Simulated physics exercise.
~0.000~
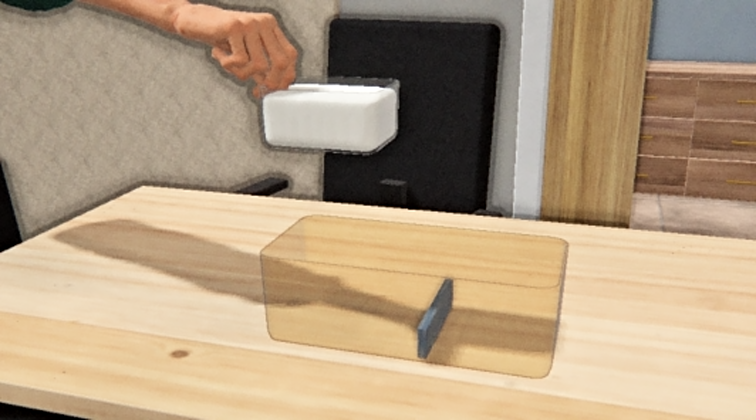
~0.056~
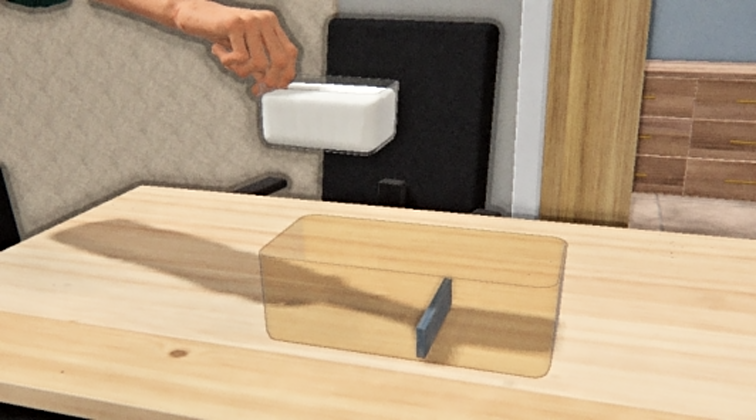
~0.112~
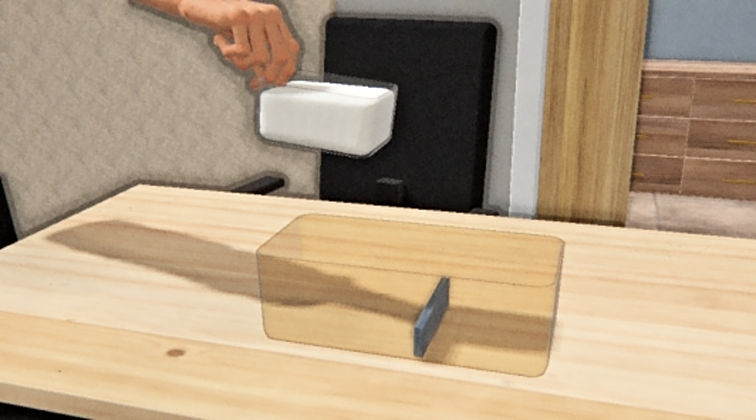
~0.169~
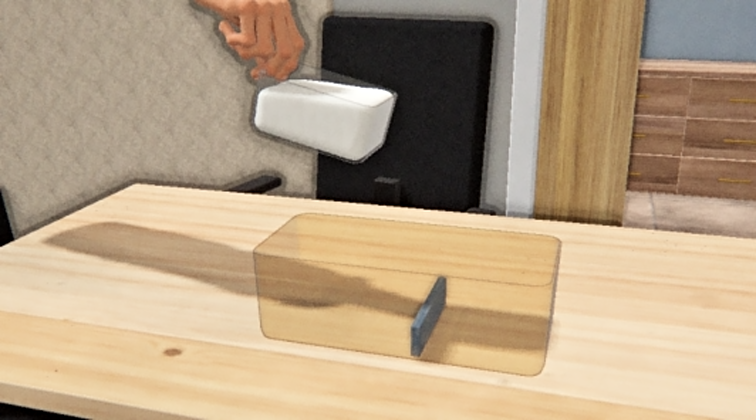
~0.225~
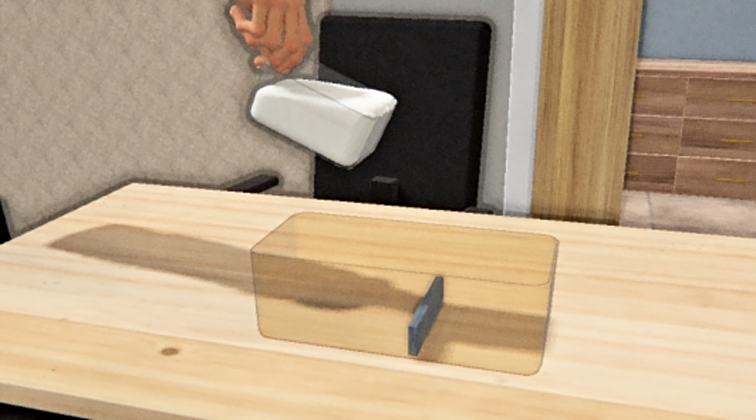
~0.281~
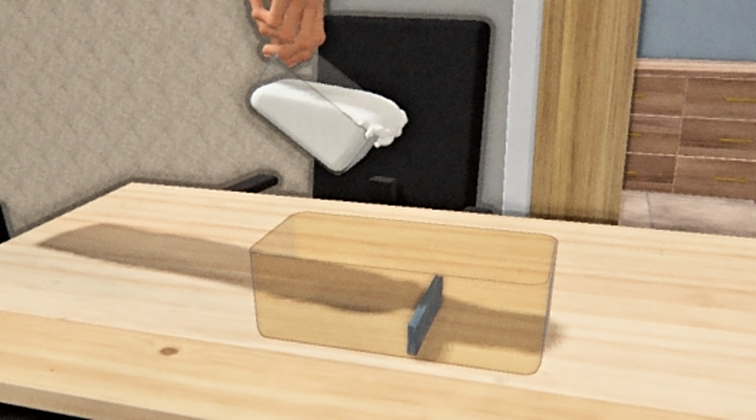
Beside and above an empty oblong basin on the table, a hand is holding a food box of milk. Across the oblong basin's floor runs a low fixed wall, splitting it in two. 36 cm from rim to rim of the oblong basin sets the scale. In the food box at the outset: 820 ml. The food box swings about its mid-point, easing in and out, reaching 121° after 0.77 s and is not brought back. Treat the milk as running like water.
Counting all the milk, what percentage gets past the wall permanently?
The share past the wall is about 52 per cent.
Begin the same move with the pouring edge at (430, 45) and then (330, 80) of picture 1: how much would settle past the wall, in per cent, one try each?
70 then 10 %.
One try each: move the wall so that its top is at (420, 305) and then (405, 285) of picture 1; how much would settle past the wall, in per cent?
It comes to 65 per cent, and then 80 per cent.
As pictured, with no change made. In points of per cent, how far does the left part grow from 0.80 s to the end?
About 5 percent.
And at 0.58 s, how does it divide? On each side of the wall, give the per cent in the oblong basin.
Left: Around 8. Right: Around 42.
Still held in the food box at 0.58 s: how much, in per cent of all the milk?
10 %.
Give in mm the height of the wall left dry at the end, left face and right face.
Left roughly 28 mm; right roughly 20 mm.
After 0.58 s the tilt is 103° and 10 per cent is still to pour, 8 is left of the wall and 43 right of it.
After 0.80 s the tilt is 121° and 0 per cent is still to pour, 39 is left of the wall and 52 right of it.
After 1.02 s the tilt is 121° and 0 per cent is still to pour, 44 is left of the wall and 53 right of it.
After 1.27 s the tilt is 121° and 0 per cent is still to pour, 44 is left of the wall and 52 right of it.
In the end 44 per cent lies left of the wall, 52 right of it and 3 outside.
